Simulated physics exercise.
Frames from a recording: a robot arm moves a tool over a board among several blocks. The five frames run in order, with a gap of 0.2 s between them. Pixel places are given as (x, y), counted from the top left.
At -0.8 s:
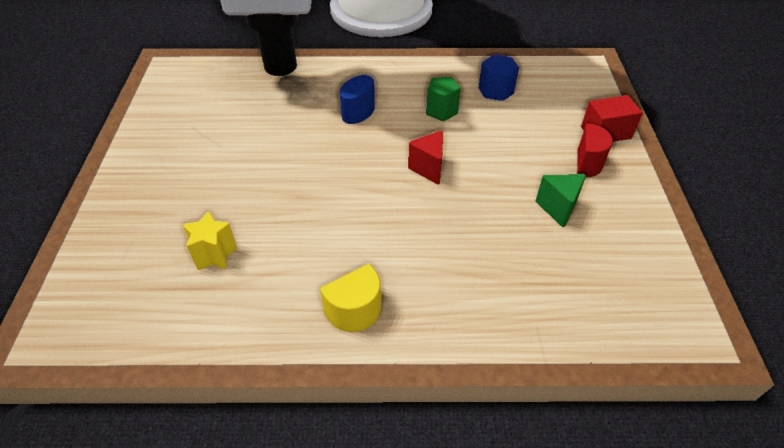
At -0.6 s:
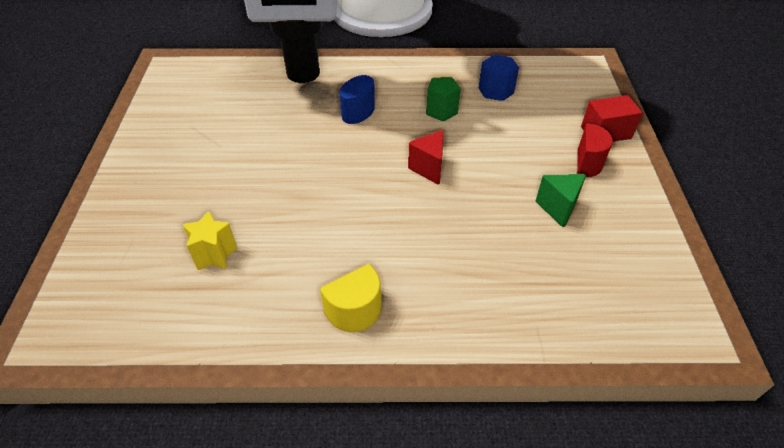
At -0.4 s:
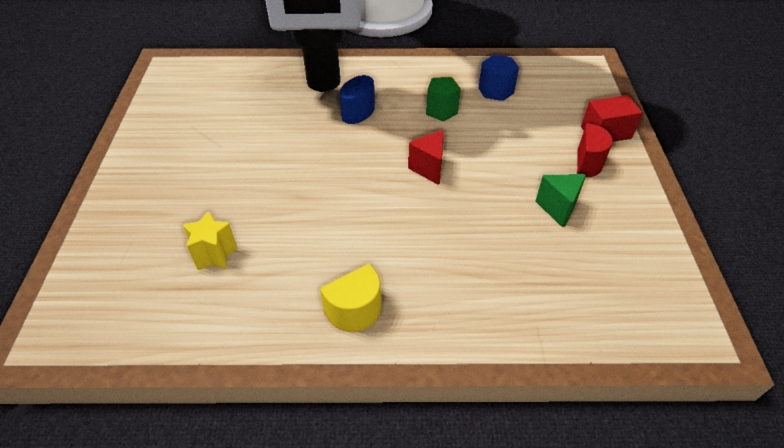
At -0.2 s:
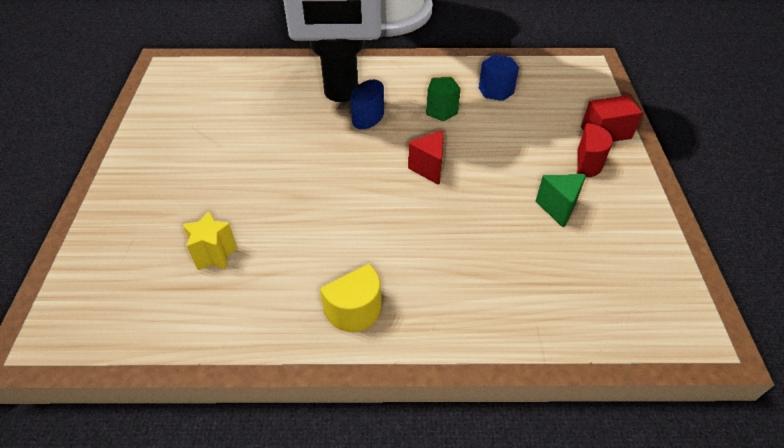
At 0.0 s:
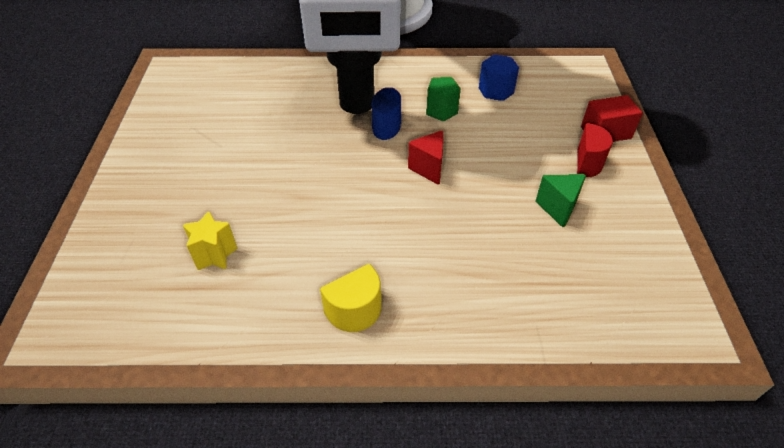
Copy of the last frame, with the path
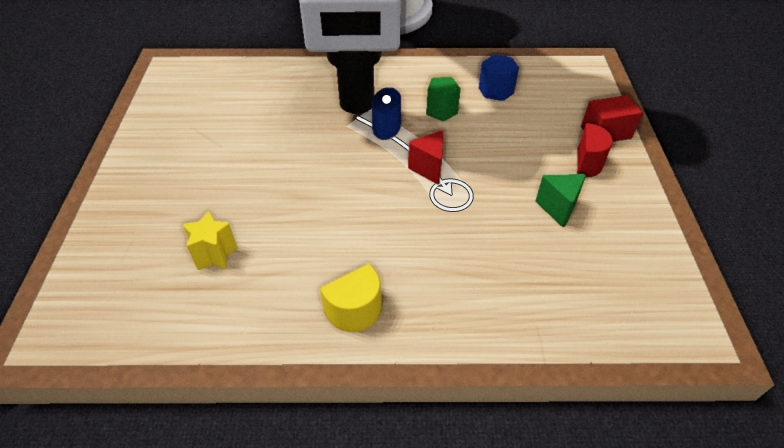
The clip opens on a wooden board scattered with red, green, blue and yellow blocks, a robot arm's black tool near the top left. The tool moves right and slightly down toward the blue elliptical block, then pushes it right and a little down, nearer the red triangular block, which stays still.
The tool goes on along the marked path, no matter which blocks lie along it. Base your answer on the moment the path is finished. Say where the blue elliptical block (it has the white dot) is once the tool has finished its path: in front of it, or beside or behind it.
I'd say it has come free.
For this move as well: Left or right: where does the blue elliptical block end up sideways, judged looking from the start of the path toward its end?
Sideways shift: Left.
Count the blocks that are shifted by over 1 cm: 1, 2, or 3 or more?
That push would leave two blocks displaced by more than about 1 cm.
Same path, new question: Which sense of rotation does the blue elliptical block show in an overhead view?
Direction: Anticlockwise.
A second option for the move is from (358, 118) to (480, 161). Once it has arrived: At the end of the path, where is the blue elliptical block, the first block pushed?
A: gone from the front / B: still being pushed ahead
Answer: B.
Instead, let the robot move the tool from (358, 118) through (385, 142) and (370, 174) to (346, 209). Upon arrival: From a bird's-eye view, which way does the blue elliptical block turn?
Viewed from above: Anti-clockwise.
The line goes from (358, 118) by way of (393, 137) and (425, 163) to (452, 195); the dot is on the blue elliptical block.
What follows on the original path. One third of the way, tool at (394, 124); blue elliptical block at (429, 116), turned 25° anticlockwise.
Two thirds of the way, tool at (426, 149); blue elliptical block at (449, 119), turned 30° anticlockwise; red triangular block at (446, 155).
At the end, tool at (453, 181); blue elliptical block at (449, 119), turned 30° anticlockwise; red triangular block at (477, 189); green pentagonal block unmoved.
